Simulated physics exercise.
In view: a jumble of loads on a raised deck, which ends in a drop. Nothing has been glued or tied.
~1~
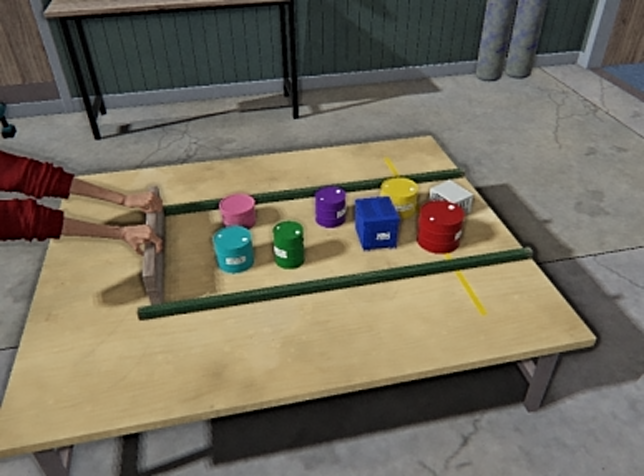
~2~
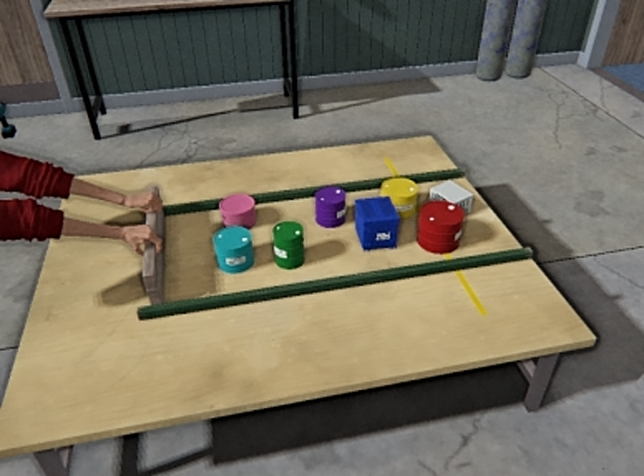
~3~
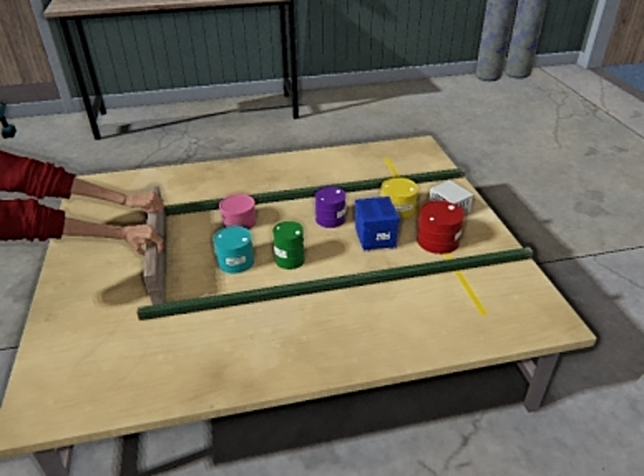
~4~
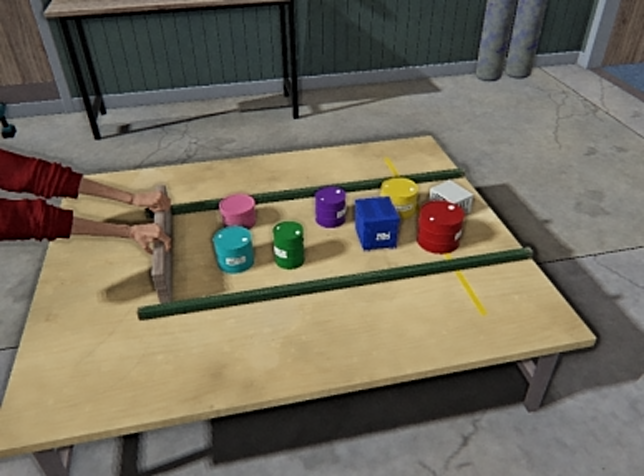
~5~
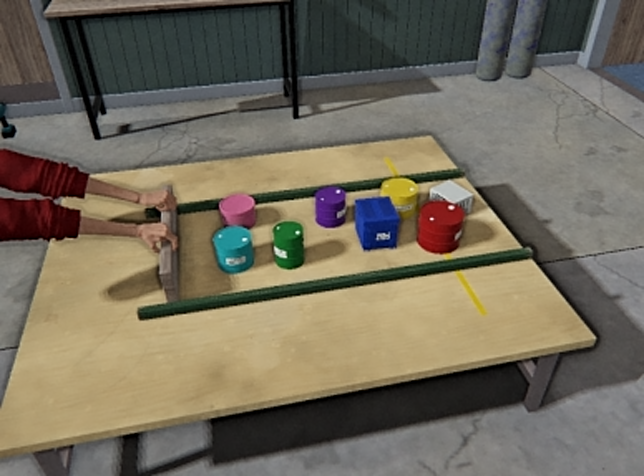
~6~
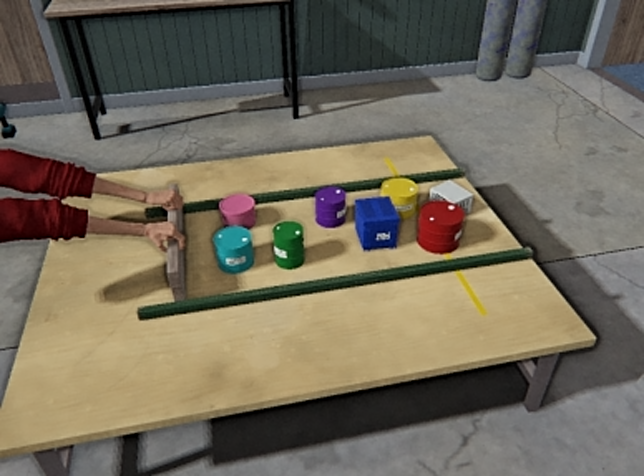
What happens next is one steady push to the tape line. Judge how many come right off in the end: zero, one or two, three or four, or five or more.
In the end, one or two come right off.
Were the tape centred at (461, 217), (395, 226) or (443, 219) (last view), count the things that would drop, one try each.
Try 1: 4; try 2: 0; try 3: 2.
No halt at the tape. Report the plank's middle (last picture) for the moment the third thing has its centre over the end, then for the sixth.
At (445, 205) for the third, at (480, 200) for the sixth.
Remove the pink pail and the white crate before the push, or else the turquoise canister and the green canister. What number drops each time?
Result, first then second: 1, 0.
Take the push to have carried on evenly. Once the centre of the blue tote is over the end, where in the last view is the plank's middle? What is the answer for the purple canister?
Middle: Roughly (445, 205); roughly (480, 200).
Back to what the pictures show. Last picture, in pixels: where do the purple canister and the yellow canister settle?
Purple canister: (434, 197); yellow canister: (457, 187).
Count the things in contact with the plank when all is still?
4 touch it.
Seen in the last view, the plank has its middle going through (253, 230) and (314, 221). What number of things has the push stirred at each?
The counts are 3 and 4.
Soon after, none off yet; white crate at rest near (451, 201); red canister at rest near (440, 227); yellow canister at rest near (399, 199).
In the end, the number that fall off is one or two; gone, red canister and white crate.
